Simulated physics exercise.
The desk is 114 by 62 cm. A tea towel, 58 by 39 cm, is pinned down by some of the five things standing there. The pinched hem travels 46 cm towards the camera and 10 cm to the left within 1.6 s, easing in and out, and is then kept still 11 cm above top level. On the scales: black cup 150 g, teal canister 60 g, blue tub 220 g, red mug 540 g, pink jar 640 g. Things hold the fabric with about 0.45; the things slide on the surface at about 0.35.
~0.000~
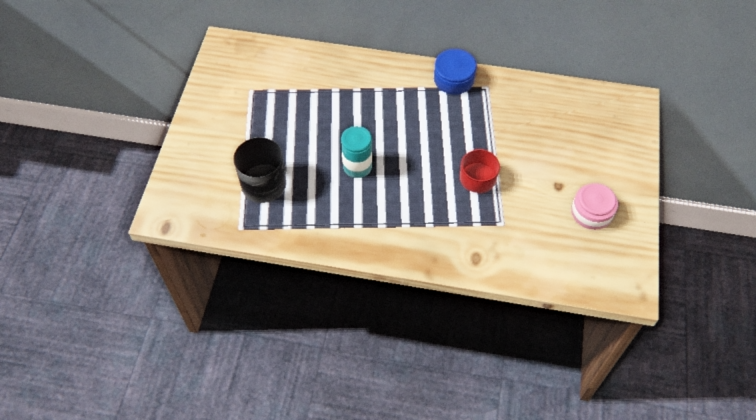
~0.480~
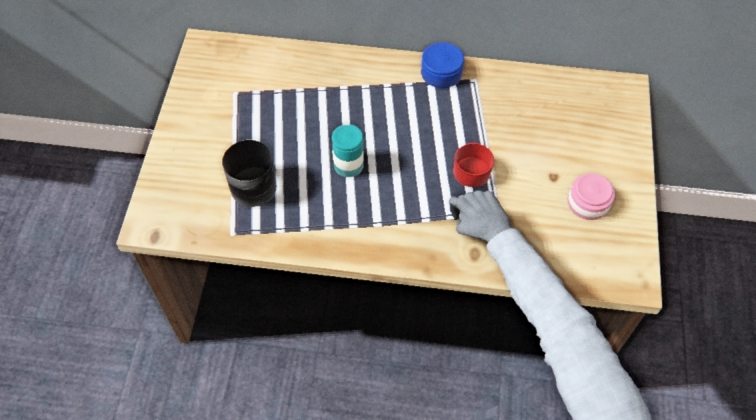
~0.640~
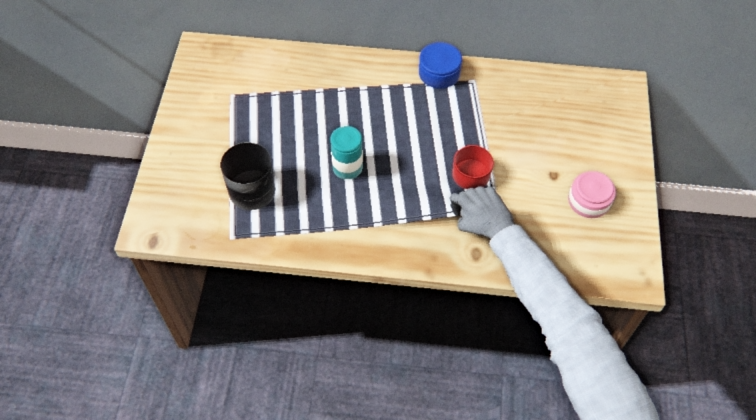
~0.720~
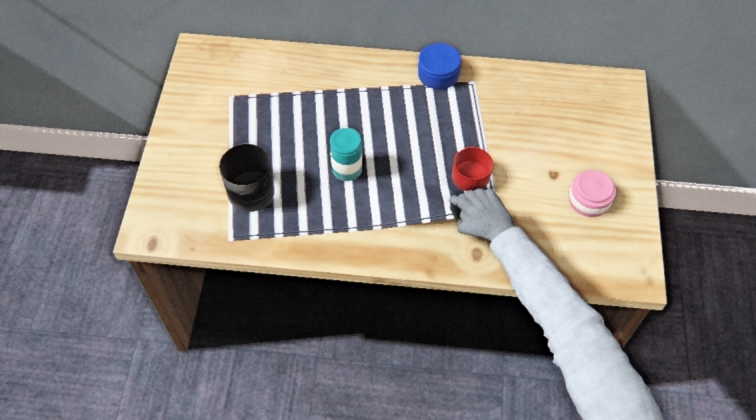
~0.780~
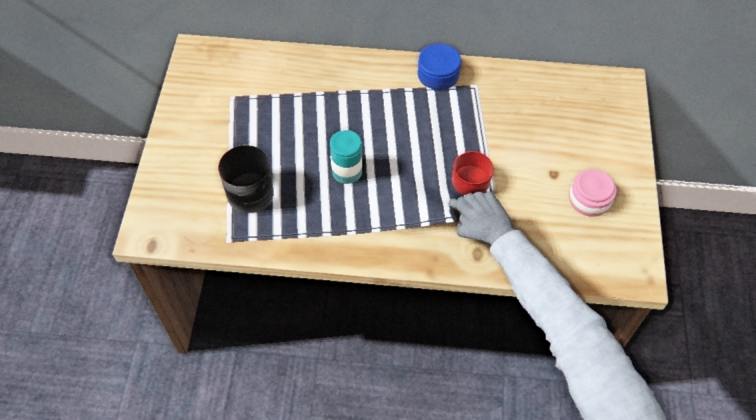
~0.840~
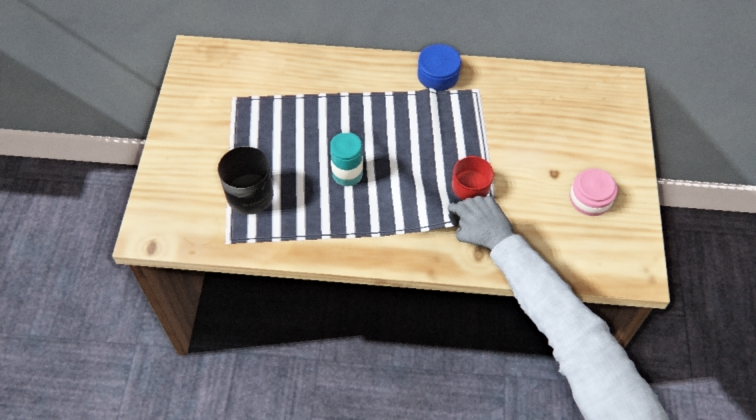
A gray hand grips the striped cloth's near edge and draws it slightly toward the viewer.
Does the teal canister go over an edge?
Verdict: The teal canister drops off.
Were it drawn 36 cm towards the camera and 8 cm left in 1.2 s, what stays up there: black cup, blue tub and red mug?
In that case: Black cup stays on, blue tub remains, red mug drops off.
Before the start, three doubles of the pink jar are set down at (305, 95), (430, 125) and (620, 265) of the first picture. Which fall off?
In that order: Stays up, drops off, stays on.
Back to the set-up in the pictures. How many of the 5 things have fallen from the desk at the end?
I count 3.
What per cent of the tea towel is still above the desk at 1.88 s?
Some 35 per cent of it.
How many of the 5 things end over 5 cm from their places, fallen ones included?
That makes 3.
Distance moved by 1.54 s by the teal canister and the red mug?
About: Teal canister 20 cm, red mug 40 cm.
By 1.2 s, 100 % of the tea towel is still over the top; teal canister 8 cm off its start, red mug 17 cm off its start.
By 1.5 s, 70 % of the tea towel is still over the top; teal canister 21 cm off its start, red mug 40 cm off its start, black cup 7 cm off its start.
By 1.9 s, 35 % of the tea towel is still over the top; teal canister on its side, 39 cm off its start at (341, 330), red mug over the edge, black cup 16 cm off its start at (291, 216).
By 2.2 s, 20 % of the tea towel is still over the top; teal canister on its side, 47 cm off its start, red mug over the edge, black cup 25 cm off its start.
By 3.8 s, 0 % of the tea towel is still over the top; teal canister over the edge, red mug over the edge, black cup over the edge.
